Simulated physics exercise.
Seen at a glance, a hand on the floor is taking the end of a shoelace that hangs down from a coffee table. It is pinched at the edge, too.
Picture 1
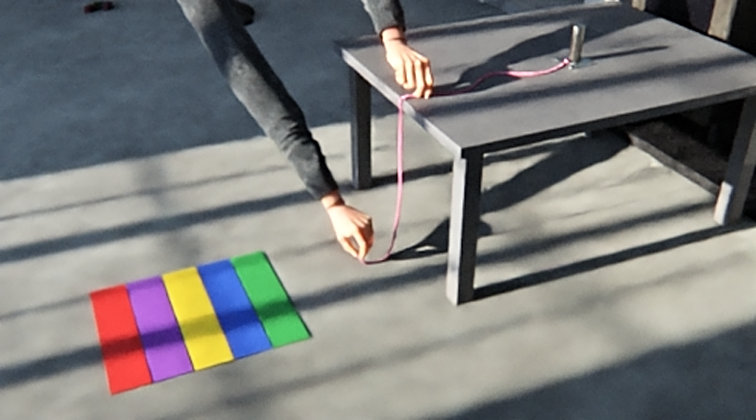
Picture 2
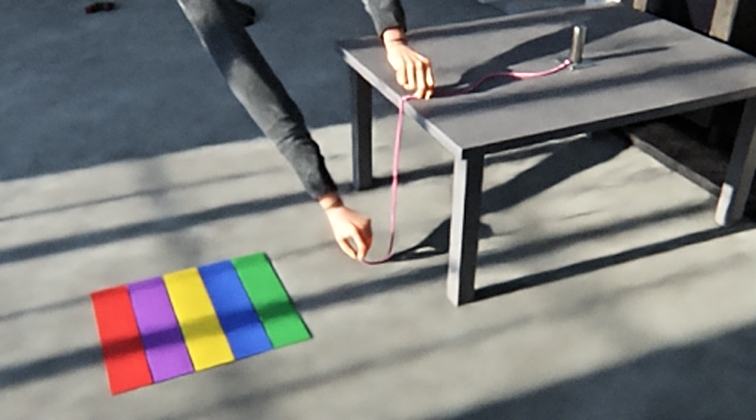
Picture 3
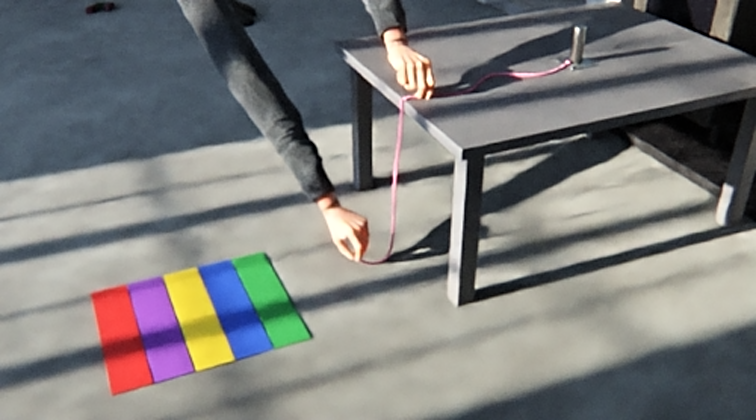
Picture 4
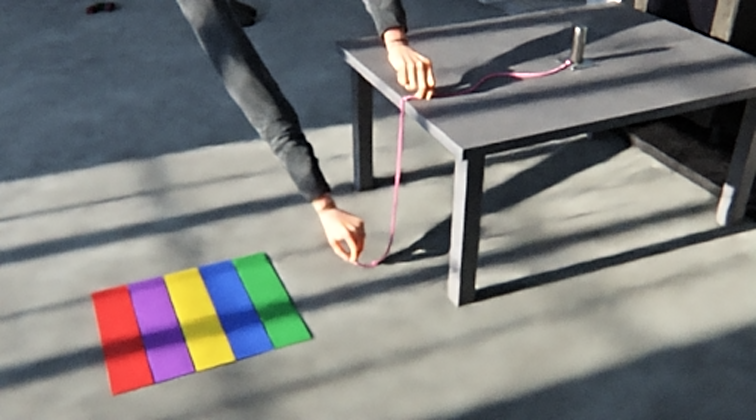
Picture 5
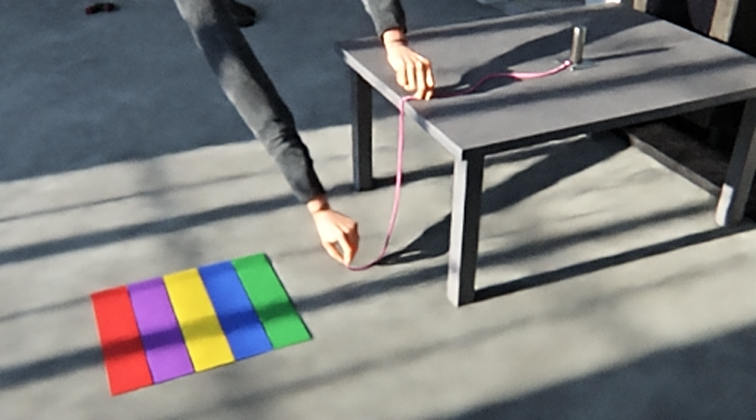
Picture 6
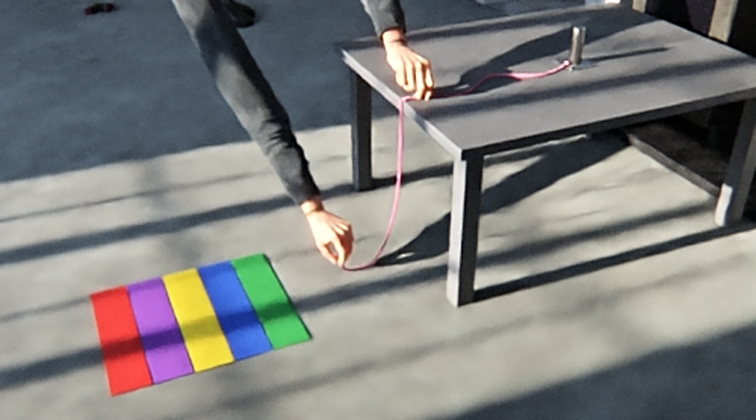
The video shows one hand pinching a pink shoelace at the edge of a gray coffee table while another hand, near the floor, slowly draws the hanging end slightly left, beside a mat of colored stripes.
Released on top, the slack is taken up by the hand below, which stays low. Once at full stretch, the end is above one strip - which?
The end stops over the blue strip.
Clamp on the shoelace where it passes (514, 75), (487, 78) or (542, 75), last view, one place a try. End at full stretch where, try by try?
It would sit near (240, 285) the first time, (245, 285) the second and (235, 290) the third.
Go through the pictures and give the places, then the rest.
End (359, 255); green (283, 325); blue (246, 335); yellow (207, 346); purple (168, 357); red (127, 368), in the first picture.
End (358, 256); shoelace through (552, 72) (490, 75) (446, 95) (400, 126) (395, 188) (391, 249), in the second picture.
End (355, 257), in the third picture.
End (350, 258); shoelace through (553, 72) (491, 76) (447, 95) (401, 126) (397, 188) (388, 249), in the fourth picture.
End (345, 260), in the fifth picture.
End (339, 262); shoelace through (552, 73) (490, 76) (446, 96) (401, 126) (398, 188) (382, 249), in the sixth picture.
A little later, end near (285, 276); short of the strips.
Next, end near (251, 284); over green.
When it is tight, end near (231, 289); over blue. Over blue.
